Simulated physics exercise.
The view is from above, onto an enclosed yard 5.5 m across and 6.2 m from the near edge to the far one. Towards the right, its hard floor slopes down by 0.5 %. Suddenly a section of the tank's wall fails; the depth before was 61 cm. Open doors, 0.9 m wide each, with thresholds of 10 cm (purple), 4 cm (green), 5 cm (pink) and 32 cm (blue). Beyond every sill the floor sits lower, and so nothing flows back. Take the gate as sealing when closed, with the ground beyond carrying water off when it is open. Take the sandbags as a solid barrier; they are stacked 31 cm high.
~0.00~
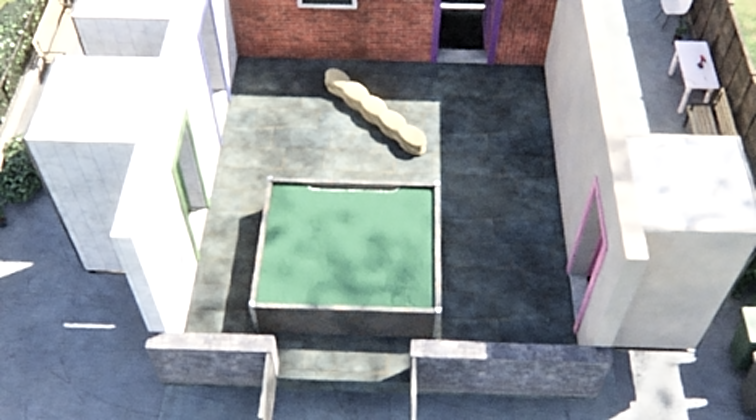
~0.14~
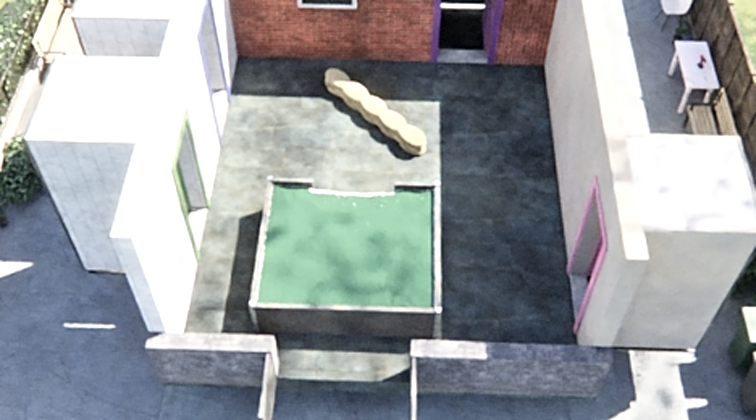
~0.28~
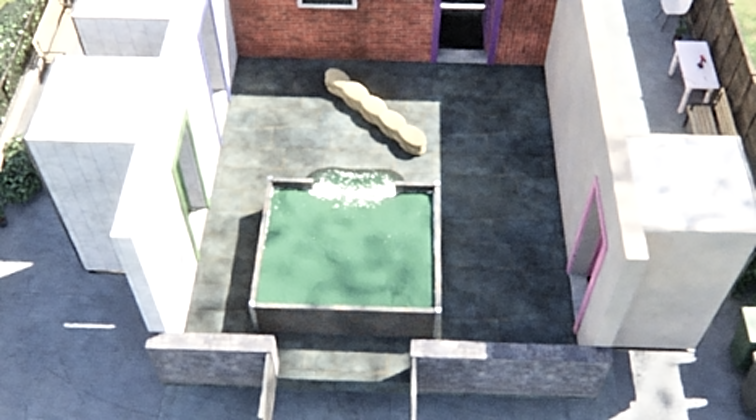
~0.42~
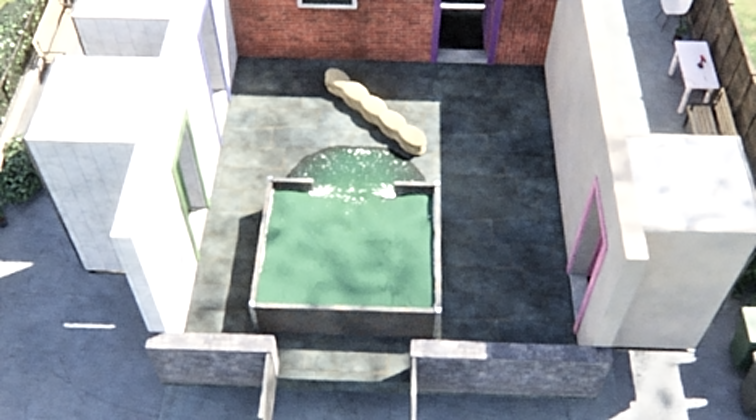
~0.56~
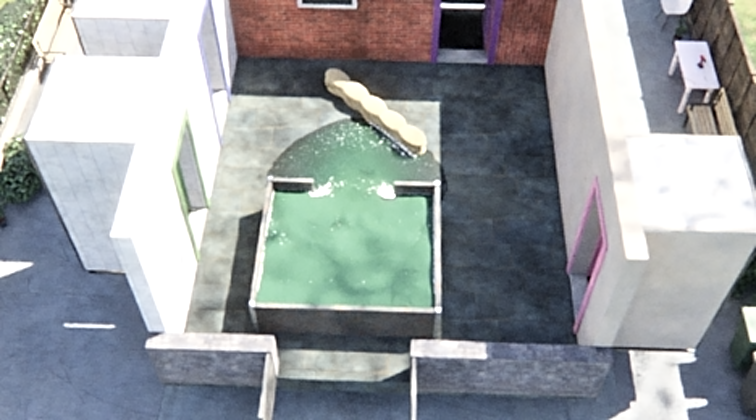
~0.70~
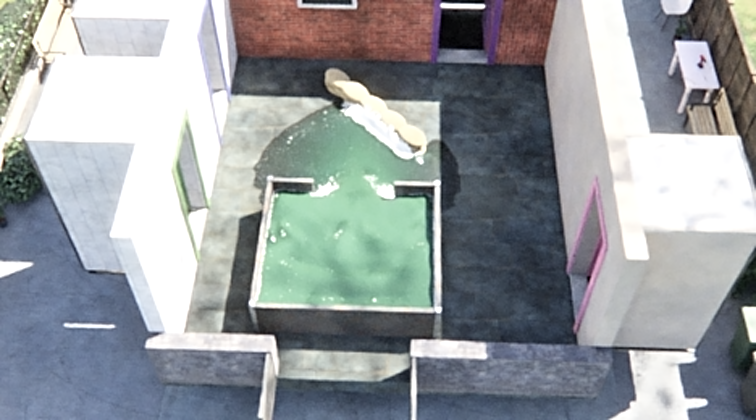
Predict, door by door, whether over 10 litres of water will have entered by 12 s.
My prediction: Purple door: Under the set amount. Green door: Past the set amount. Pink door: Past the set amount. Blue door: Under the set amount.
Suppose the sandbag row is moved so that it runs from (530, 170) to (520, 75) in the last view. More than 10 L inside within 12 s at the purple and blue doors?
Against the limit, the purple door goes beyond it and the blue door stays within it.
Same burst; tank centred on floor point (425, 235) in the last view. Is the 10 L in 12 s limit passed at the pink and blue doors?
Measured against the limit, the pink door goes beyond it and the blue door stays within it.
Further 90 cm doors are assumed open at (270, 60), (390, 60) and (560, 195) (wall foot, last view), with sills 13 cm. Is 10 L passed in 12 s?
Result in order - more than that, not enough, not enough.
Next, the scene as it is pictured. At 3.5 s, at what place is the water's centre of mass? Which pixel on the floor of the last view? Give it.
About (335, 184).
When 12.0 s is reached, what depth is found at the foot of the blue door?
Close to 8.5 cm of depth.
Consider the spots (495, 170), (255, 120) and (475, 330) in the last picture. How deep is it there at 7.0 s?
Spot one 11 cm, spot two 16 cm, spot three 3 cm.
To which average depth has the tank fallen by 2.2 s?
It averages close to 36 cm.
After 1.4 s water covers 25 % of the floor and is deepest (40 cm) near (394, 151); purple door not reached, green door not reached, pink door not reached, blue door not reached.
After 2.2 s water covers 40 % of the floor and is deepest (46 cm) near (243, 85); purple door not reached, green door not reached, pink door not reached, blue door 11 cm at the sill, 0 L in.
After 3.5 s water covers 55 % of the floor and is deepest (34 cm) near (247, 64); purple door not reached, green door not reached, pink door not reached, blue door 25 cm at the sill, 0 L in.
After 7.0 s water covers 90 % of the floor and is deepest (20 cm) near (250, 315); purple door 3 cm at the sill, 0 L in, green door 5 cm at the sill, 1 L in, pink door 5 cm at the sill, 0 L in, blue door 16 cm at the sill, 0 L in.
After 12.0 s water covers 95 % of the floor and is deepest (13 cm) near (572, 372); purple door 8 cm at the sill, 0 L in, green door 12 cm at the sill, 109 L in, pink door 12 cm at the sill, 67 L in, blue door 8 cm at the sill, 0 L in.
